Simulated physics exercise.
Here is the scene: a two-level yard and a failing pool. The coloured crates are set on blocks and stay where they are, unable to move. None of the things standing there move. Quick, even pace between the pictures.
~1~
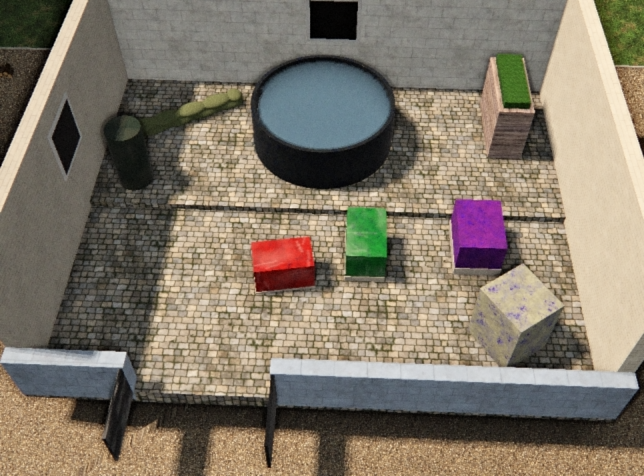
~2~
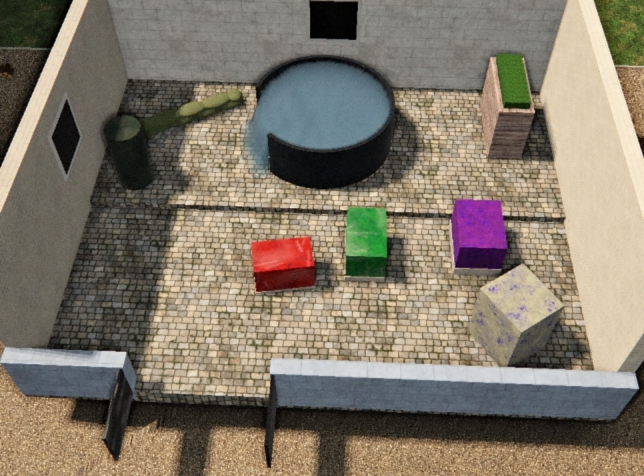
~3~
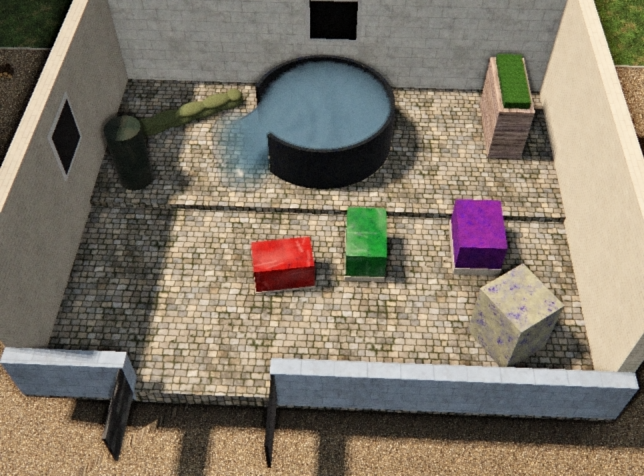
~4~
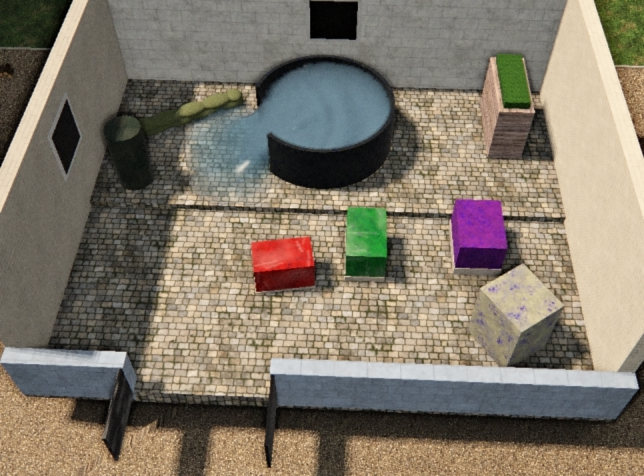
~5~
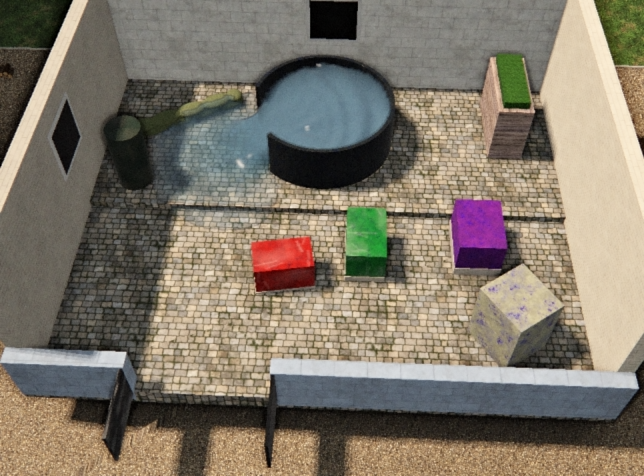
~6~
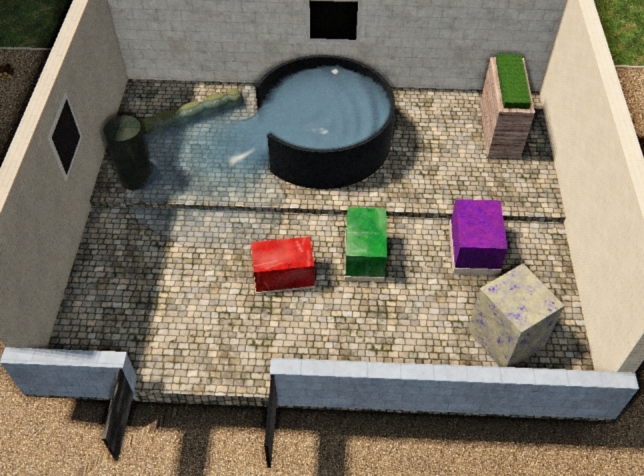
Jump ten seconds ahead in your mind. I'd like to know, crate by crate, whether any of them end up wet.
Here is how they end up: The green crate is left dry; the red crate gets wet; the purple crate is left dry.
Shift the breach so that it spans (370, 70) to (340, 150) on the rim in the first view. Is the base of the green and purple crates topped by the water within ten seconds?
Green gets drenched; purple gets drenched.
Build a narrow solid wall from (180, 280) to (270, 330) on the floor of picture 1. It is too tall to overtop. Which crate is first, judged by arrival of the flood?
It's the red-painted one.
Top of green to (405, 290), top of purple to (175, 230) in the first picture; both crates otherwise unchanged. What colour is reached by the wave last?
The last one is the green one.
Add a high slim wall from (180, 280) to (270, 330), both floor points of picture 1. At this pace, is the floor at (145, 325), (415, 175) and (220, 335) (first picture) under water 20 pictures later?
As listed: Wet, dry, awash.
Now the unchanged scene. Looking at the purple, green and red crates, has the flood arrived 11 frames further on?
Results - purple the flood is elsewhere, green the flood is elsewhere, red the flood got there.
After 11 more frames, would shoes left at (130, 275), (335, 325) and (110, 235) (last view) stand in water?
First spot swamped, second spot clear, third spot swamped.
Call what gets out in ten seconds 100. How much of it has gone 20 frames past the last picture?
I get 5 percent.
A moment on, water covers 25 % of the floor; the green crate not reached, the red crate water round its plinth, the purple crate not reached.
Next, water covers 35 % of the floor; the green crate not reached, the red crate water round its plinth, the purple crate not reached.
Then, water covers 40 % of the floor; the green crate not reached, the red crate water round its plinth, the purple crate not reached.
Later, water covers 70 % of the floor; the green crate water round its plinth, the red crate water round its plinth, the purple crate water round its plinth.
In the end, water covers 85 % of the floor; the green crate stayed above the water, the red crate was topped, the purple crate stayed above the water.
